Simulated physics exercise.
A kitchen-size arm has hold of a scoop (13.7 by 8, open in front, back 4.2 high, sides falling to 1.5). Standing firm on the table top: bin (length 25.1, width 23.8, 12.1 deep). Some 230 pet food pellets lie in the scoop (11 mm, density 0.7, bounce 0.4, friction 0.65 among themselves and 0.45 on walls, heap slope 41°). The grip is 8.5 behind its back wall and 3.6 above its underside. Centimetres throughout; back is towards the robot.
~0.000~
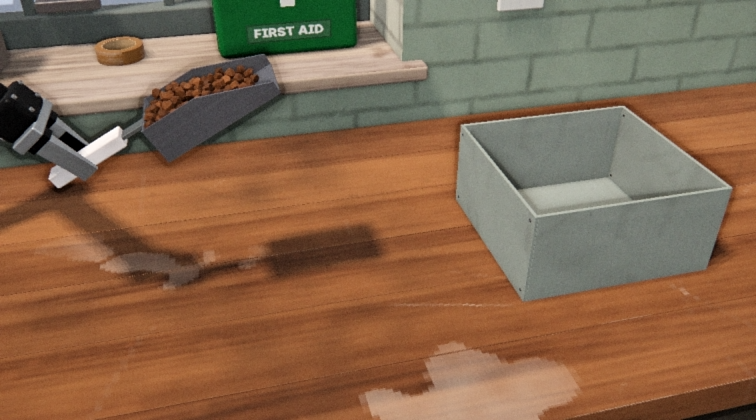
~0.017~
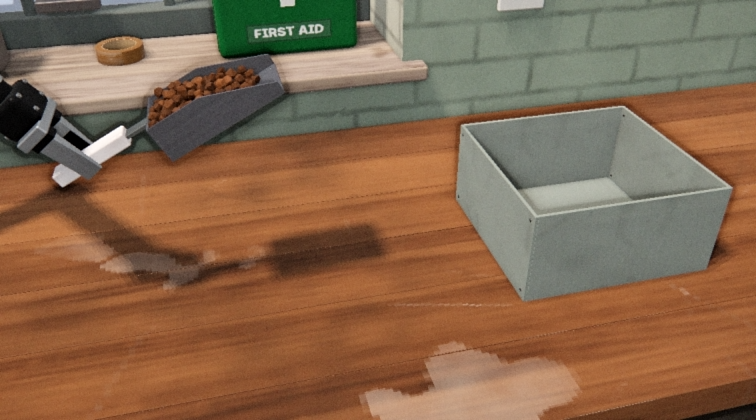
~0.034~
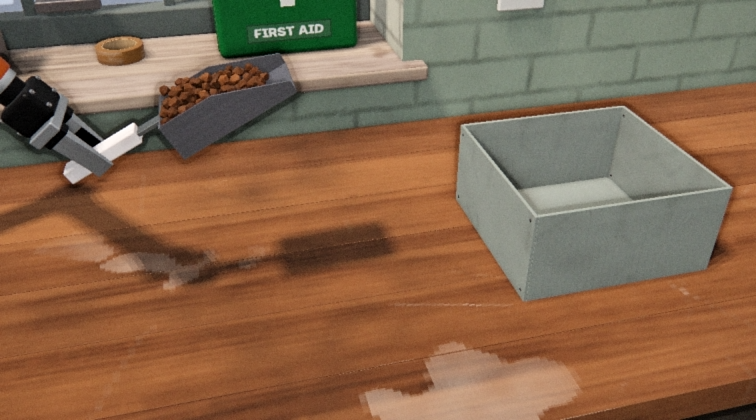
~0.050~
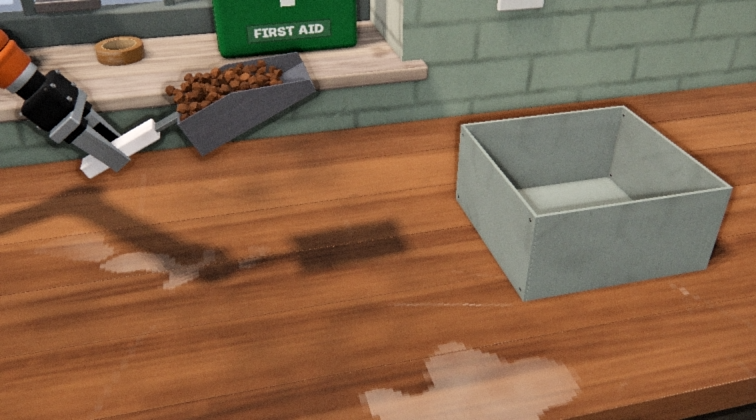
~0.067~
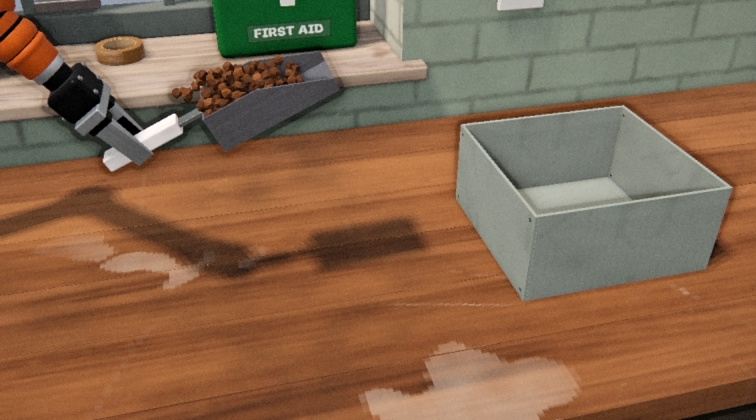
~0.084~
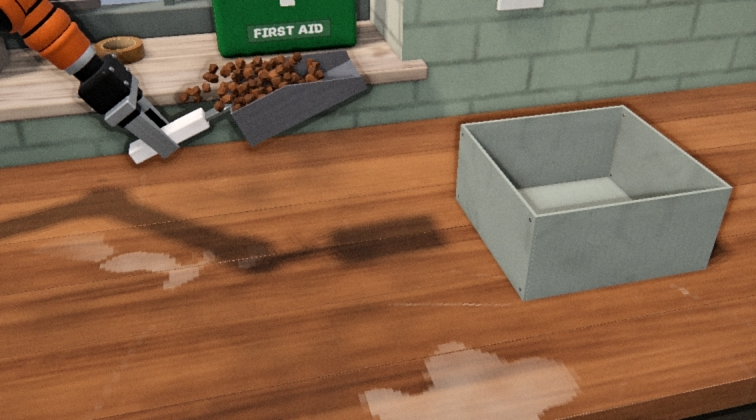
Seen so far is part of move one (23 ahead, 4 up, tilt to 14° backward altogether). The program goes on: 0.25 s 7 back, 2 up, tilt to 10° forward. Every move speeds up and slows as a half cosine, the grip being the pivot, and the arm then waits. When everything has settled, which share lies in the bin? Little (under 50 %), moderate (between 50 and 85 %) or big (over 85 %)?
Share in the bin: Moderate (between 50 and 85 %).
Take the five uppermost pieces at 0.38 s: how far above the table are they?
Some 22 cm.
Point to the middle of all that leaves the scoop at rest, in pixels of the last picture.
Around (571, 227).
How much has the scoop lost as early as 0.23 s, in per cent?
Near 25 per cent so far.
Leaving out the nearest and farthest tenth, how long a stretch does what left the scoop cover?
Some 34 cm.
After 0.23 s, tilted 13° backward, highest piece 29 above the table; 173 on the scoop, 54 in flight or on a rim.
After 0.38 s, tilted 5° forward, highest piece 22 above the table; 37 in the bin, 21 on the scoop, 15 on the table or floor, 154 in flight or on a rim.
After 0.65 s, tilted 10° forward, highest piece 20 above the table; 148 in the bin, 59 on the table or floor, 16 on the scoop, 4 in flight or on a rim.
After 1.70 s, tilted 10° forward, highest piece 20 above the table; 148 in the bin, 63 on the table or floor, 16 on the scoop.
In the end, 148 in the bin, 63 on the table or floor, 16 on the scoop. That is 65 % in the bin.
